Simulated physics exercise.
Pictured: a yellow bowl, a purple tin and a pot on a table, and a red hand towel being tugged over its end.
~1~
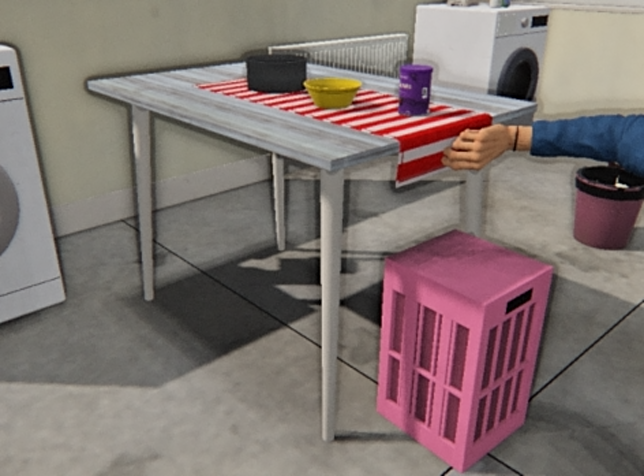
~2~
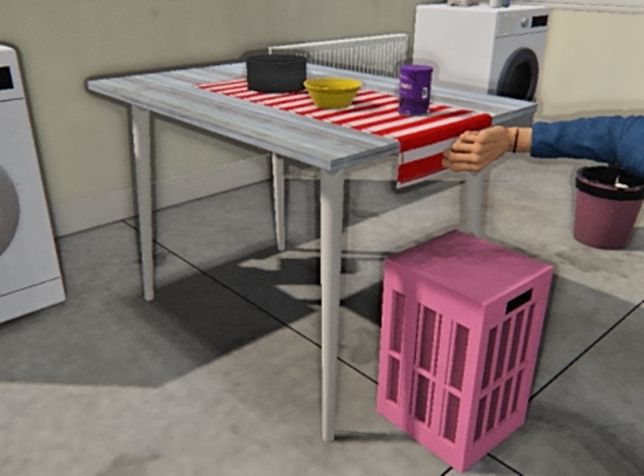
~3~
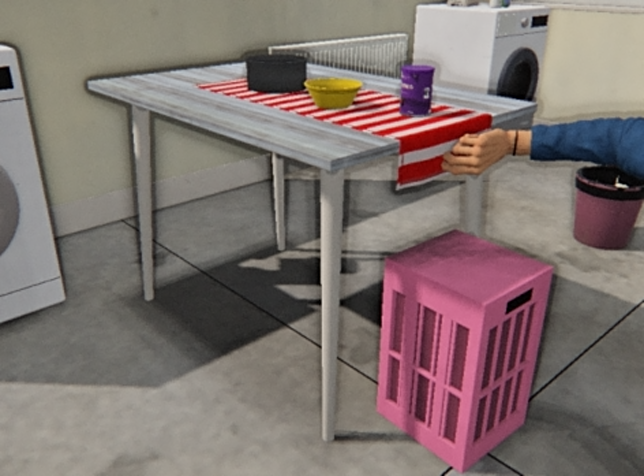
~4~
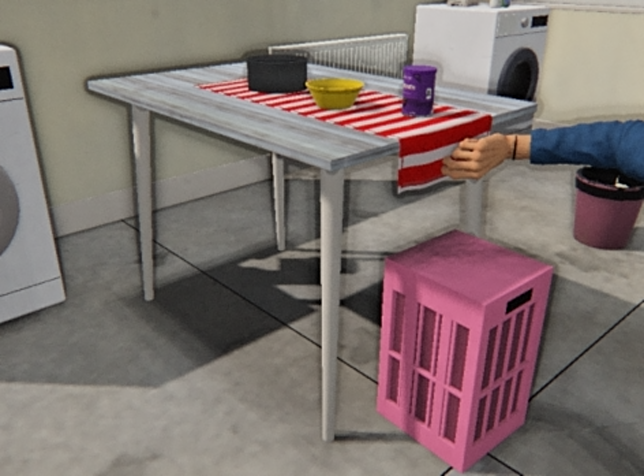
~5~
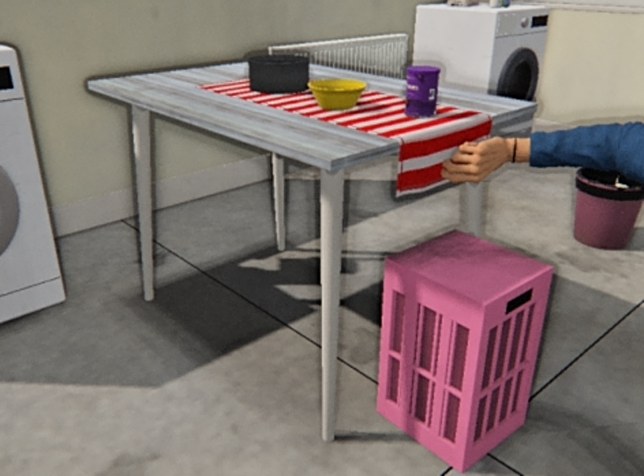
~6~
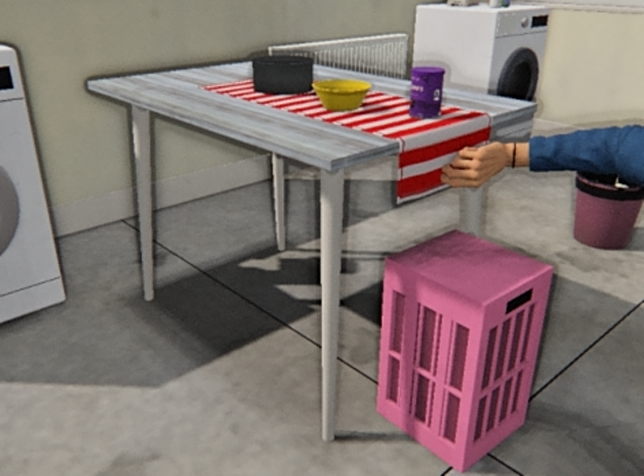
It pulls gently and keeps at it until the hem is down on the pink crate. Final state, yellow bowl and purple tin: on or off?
Yellow bowl - on; purple tin - off.
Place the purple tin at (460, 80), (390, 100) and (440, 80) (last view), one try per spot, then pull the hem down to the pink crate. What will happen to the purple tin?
It stays on top the first time, leaves the top the second time and stays on top the third time.
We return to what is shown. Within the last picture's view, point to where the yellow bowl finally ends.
Around (391, 107).
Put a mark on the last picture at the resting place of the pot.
(323, 82).
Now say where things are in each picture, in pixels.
In the first picture, hand towel end (396, 187); yellow bowl (333, 83); purple tin (417, 67); pot (276, 58); top of the crate (471, 279).
In the second picture, hand towel end (397, 188), far hem (192, 86); purple tin (417, 67); purple tin stands on the cloth.
In the third picture, hand towel end (397, 190); yellow bowl (334, 83).
In the fourth picture, hand towel end (398, 193), far hem (194, 86); purple tin (420, 68).
In the fifth picture, hand towel end (397, 196); yellow bowl (337, 84).
In the sixth picture, hand towel end (397, 204), far hem (198, 88); yellow bowl (342, 85); purple tin (428, 69); top of the crate (471, 279).
Then, 0.30 s on from there, hem going down; bowl carried along near (358, 100); tin carried along near (447, 97).
Then, 0.64 s on from there, hem going down; bowl carried along near (379, 105); tin over the edge.
In the end, hem on the crate; bowl carried along near (391, 107); tin over the edge. The yellow bowl keeps clear of the edge and the purple tin falls off.
